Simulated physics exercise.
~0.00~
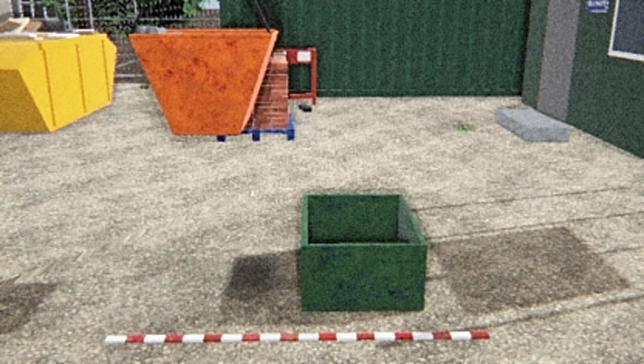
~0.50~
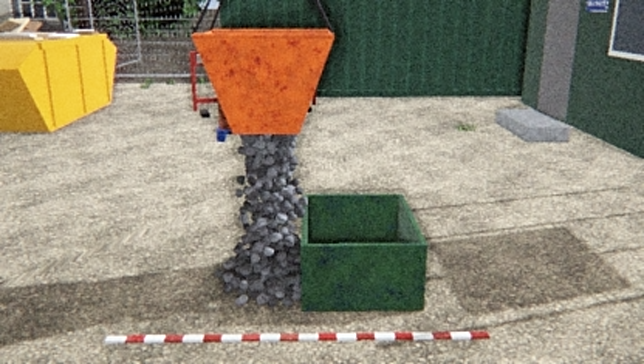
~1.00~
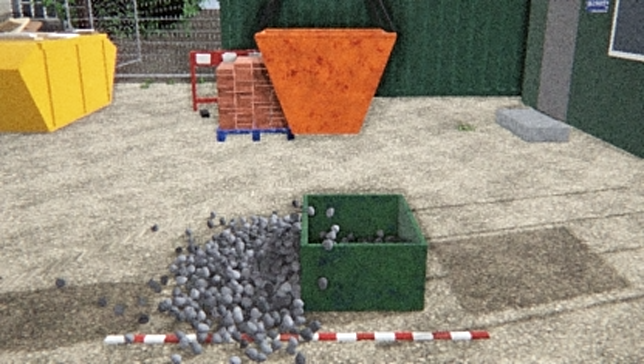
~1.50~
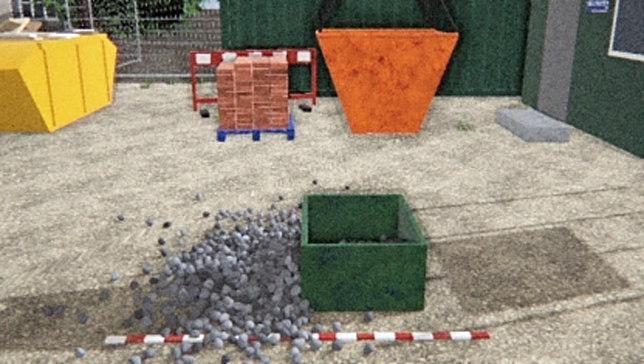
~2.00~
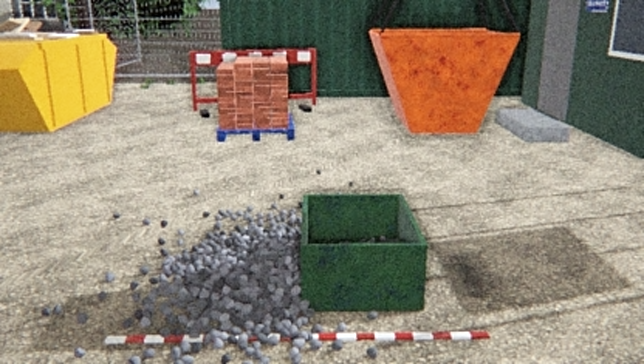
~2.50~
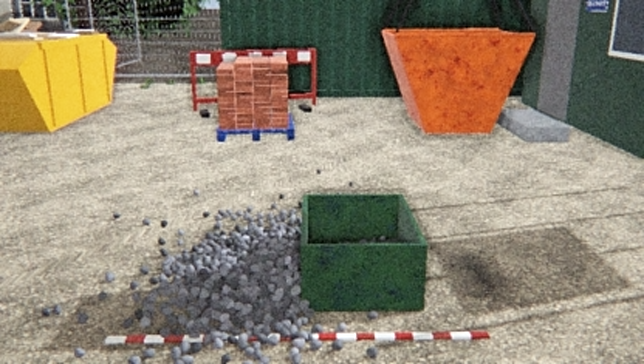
An orange skip hanging in the air moved right across a yard and dropped a stream of grey stones, most of which piled up on the ground left of a green bin, with only a few landing inside, while the emptied skip carried on right.
